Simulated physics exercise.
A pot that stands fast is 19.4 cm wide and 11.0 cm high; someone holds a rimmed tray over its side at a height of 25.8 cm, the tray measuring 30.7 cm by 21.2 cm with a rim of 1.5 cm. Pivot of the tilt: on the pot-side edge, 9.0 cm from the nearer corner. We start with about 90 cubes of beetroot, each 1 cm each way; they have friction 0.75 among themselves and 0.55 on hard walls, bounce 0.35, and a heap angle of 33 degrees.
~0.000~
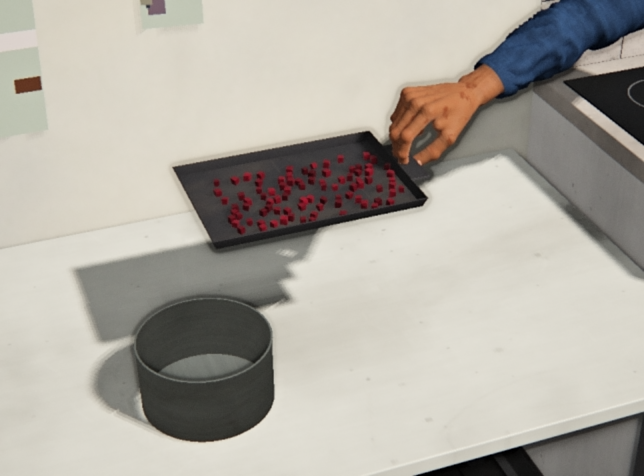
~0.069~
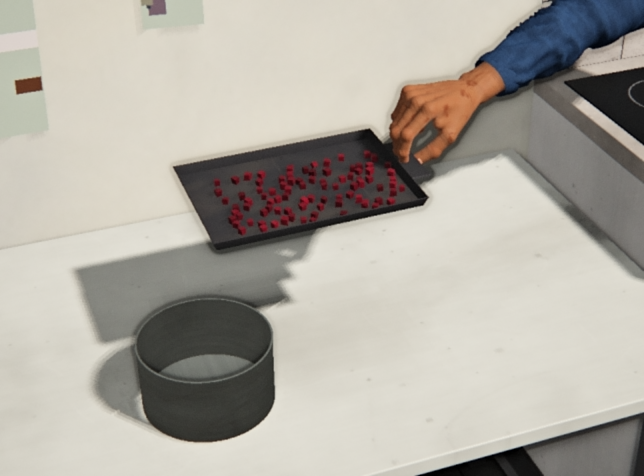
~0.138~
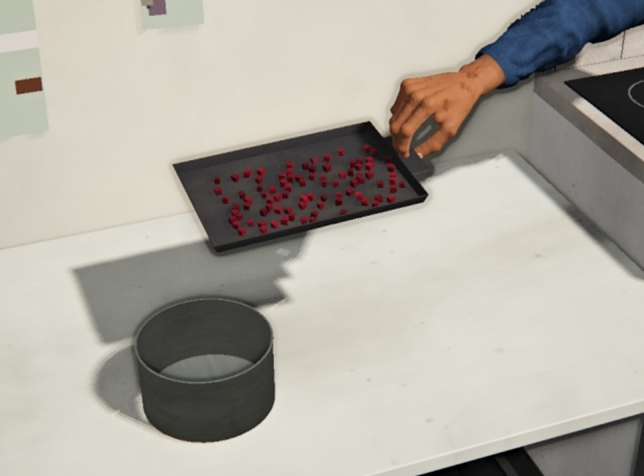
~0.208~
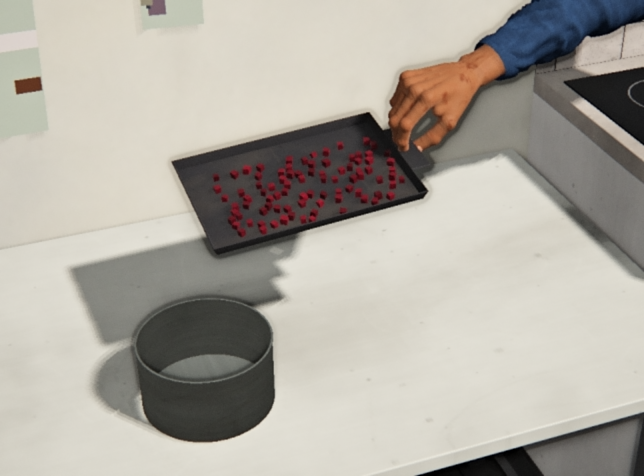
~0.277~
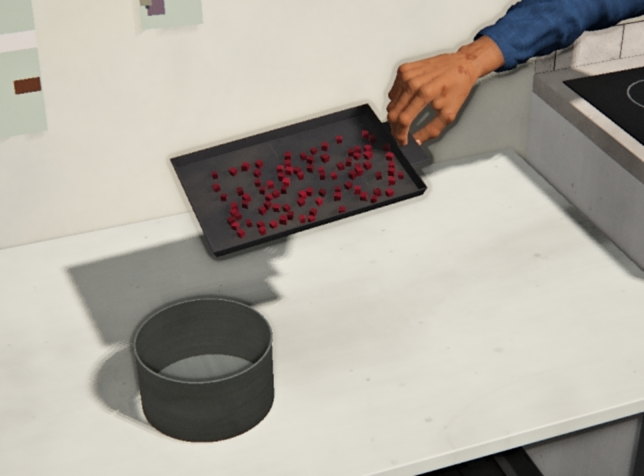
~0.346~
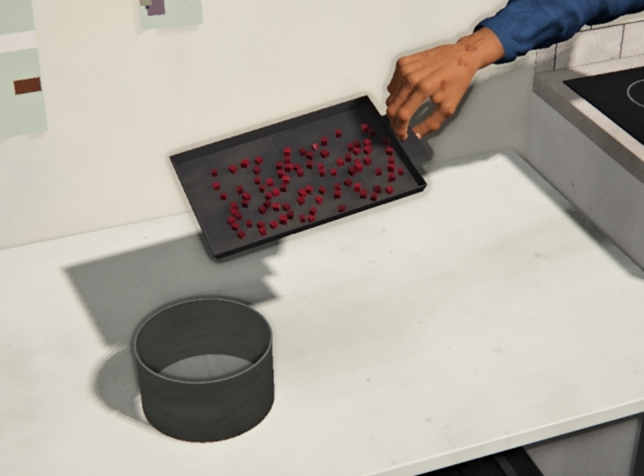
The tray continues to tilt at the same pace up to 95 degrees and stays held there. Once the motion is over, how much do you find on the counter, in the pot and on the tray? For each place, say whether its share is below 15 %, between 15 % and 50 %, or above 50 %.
In the end counter: Going to get a middle portion; pot: Going to get the main portion; tray: Going to get a small portion.
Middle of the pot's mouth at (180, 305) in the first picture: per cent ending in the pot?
Close to 30 in a hundred.
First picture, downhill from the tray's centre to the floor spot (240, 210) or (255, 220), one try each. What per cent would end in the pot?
That would be close to 70 per cent and then close to 100 per cent.
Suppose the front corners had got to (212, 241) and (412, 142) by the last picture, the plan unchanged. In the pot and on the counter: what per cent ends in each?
You'd end with pot at 40 and counter at 60.
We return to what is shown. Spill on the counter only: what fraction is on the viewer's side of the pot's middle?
Share: Some 90 %.
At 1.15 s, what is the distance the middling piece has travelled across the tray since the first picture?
Displacement on the tray: About 11 cm.
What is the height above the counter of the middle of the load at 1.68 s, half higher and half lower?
Height: Around 22 cm.
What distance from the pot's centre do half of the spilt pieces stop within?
That comes to near 22 cm.
Then, at 1.15 s, tilt 52 degrees; the tray holds 80 %, the pot 5 %.
After 1.68 s, tilt 77 degrees; the tray holds 60 %, the pot 20 %.
After 2.27 s, tilt 95 degrees; the tray holds 0 %, the pot 65 %.
At rest (3.4 s), counter 30 %, pot 70 %, tray 0 %.
